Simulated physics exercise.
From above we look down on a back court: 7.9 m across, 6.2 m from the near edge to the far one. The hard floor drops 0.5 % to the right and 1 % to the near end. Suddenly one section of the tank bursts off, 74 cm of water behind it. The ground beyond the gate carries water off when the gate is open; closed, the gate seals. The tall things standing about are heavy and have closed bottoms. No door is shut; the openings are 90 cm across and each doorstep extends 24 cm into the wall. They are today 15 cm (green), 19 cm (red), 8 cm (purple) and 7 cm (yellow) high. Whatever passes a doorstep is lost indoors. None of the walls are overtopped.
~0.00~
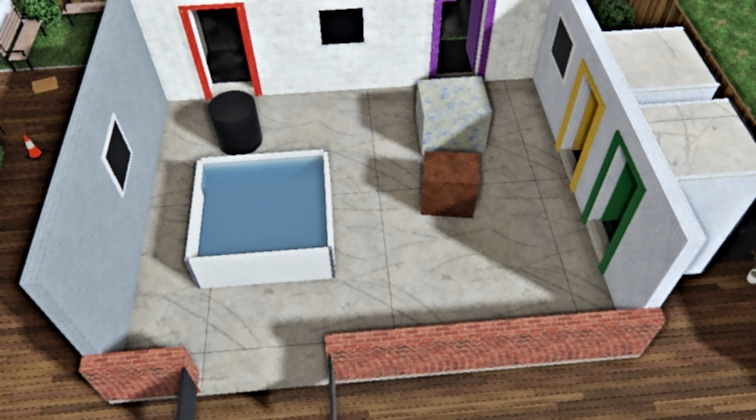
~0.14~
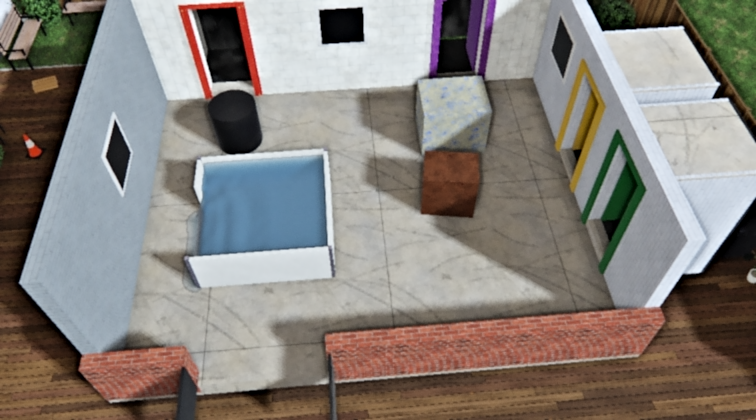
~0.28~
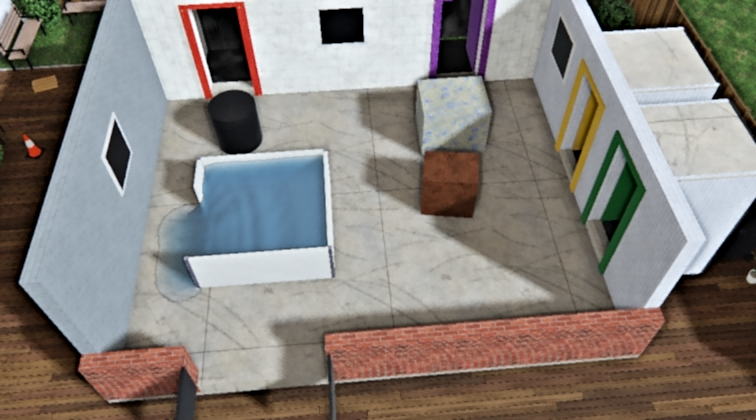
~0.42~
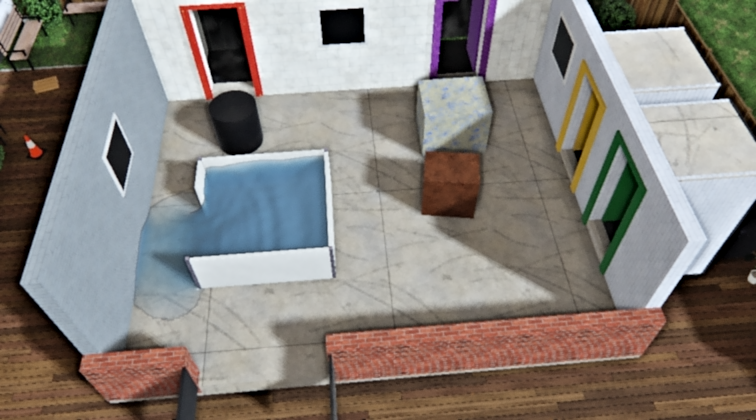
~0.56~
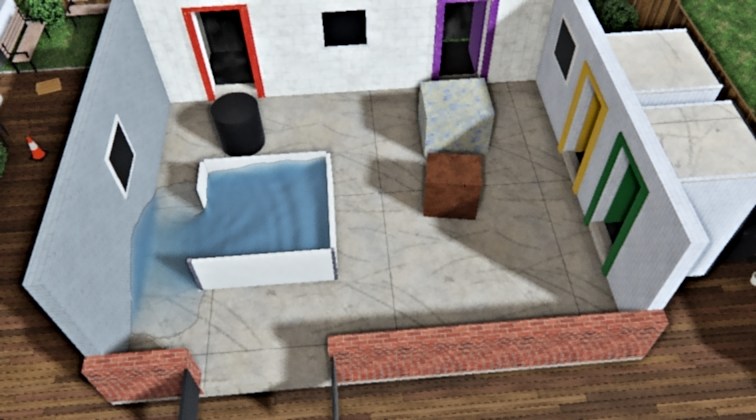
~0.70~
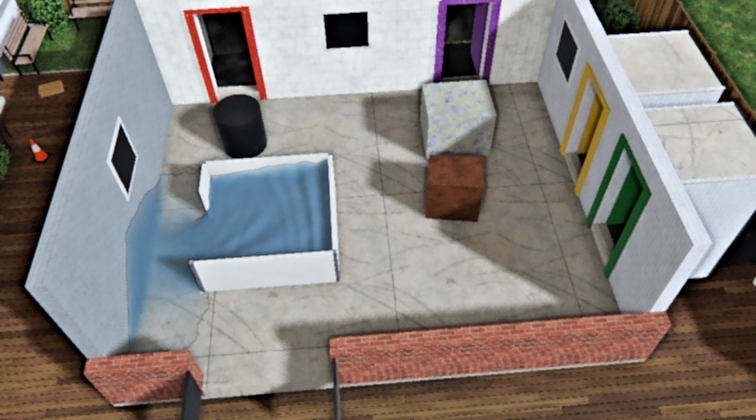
The clip opens on a walled court seen from above, a white-sided tank of still blue water standing on its floor. The tank's left side disappears, and water pours through the gap, spreading across the floor to the left wall, then fanning along its base as the tank's surface ripples.
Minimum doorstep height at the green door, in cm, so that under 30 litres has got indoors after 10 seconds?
Approx. 7.5 cm.
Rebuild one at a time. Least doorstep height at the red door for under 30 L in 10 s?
The red door needs around 18 cm.
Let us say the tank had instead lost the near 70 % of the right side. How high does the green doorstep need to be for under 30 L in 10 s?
That way, roughly 27 cm.
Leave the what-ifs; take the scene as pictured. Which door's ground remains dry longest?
Yellow.
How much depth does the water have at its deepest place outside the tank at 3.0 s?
Around 40 centimetres.
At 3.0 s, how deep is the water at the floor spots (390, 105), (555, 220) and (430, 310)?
The depths come to about 0, 0 and 3 cm.
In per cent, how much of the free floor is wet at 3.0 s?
Some 45 per cent is wet.
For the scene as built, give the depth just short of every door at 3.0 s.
Depth (cm): Green 0 / red 21 / purple 0 / yellow 0.
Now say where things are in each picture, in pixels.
The first picture shows the tank at (262, 204) is whole and still, 74 cm deep; the green door at (609, 210) is dry.
In the second picture, the gap is at (202, 241), the front 0.3 m out at a hidden place; the back of the tank holds 74 cm.
In the third picture, the front is at (162, 235), 0.8 m from the gap at (202, 241); 1.2 m2 of floor is wet, 74 cm left at the back.
In the fourth picture, the gap is at (203, 243), the front 1.1 m out at (150, 212); the back of the tank holds 74 cm.
In the fifth picture, the gap is at (205, 244), the front 1.3 m out at (132, 329); the back of the tank holds 70 cm.
In the sixth picture, the gap is at (207, 246), the front 1.6 m out at (130, 355); the back of the tank holds 63 cm; the green door at (614, 214), 6.8 m from the gap, is still 6.9 m from the nearest water.
After 1.4 s water covers 15 % of the floor, deepest (62 cm) near (126, 380); it has not reached the green door.
After 3.0 s water covers 45 % of the floor, deepest (40 cm) near (126, 380); it has not reached the green door.
After 10.0 s water covers 95 % of the floor, deepest (12 cm) near (622, 340); 7 cm at the green door, 0 litres in over its 15 cm doorstep.
At the green door as built, the water arrived by 4.5 s and peaked near 14 cm at 4.8 s.
With a doorstep of 6.5 cm, 43 litres would have come in within the 10 s; with 8.5 cm, 18 litres. So under 30 litres takes about 7.5 cm.
